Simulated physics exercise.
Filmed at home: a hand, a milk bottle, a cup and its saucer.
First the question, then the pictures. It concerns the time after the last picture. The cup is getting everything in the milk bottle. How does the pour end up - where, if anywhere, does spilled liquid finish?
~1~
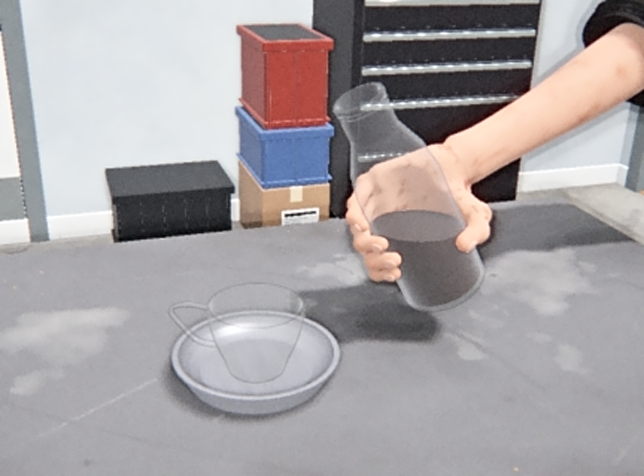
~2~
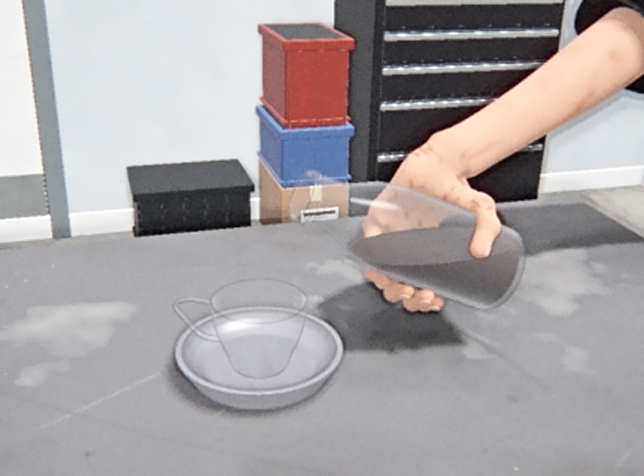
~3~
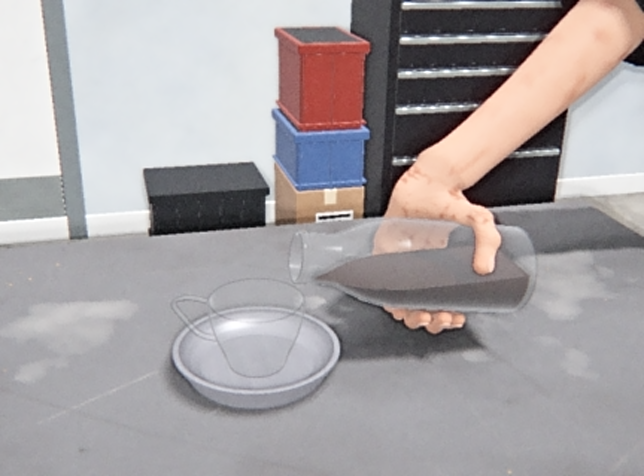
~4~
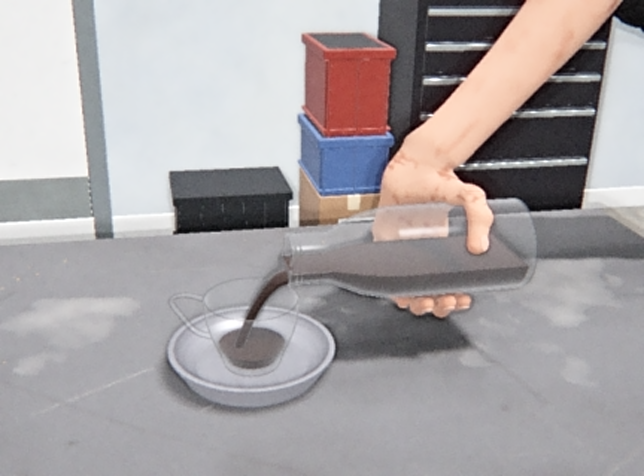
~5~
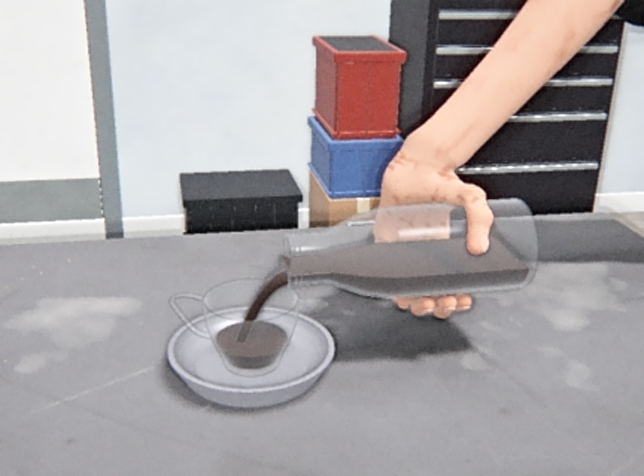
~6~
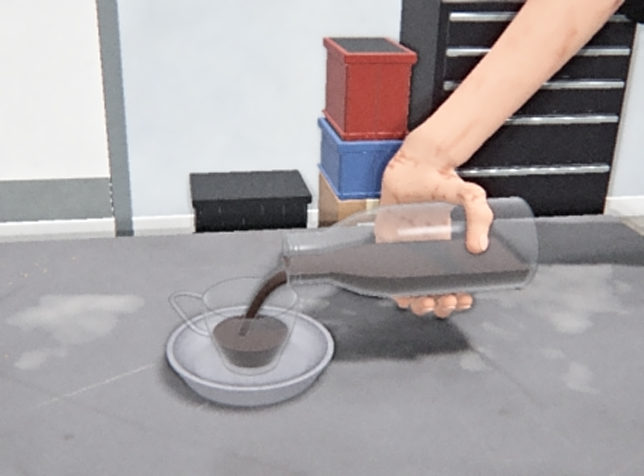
It finishes in the saucer.
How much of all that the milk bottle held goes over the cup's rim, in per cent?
I'd put it at about 25 %.
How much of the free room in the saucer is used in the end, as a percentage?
Roughly 50 percent of it.
Soon after, the cup is nearly full; the saucer is dry.
Later, the cup is full to the brim; the saucer is wet, with room to spare.
In the end, the cup is full to the brim; the saucer is wet, with room to spare.
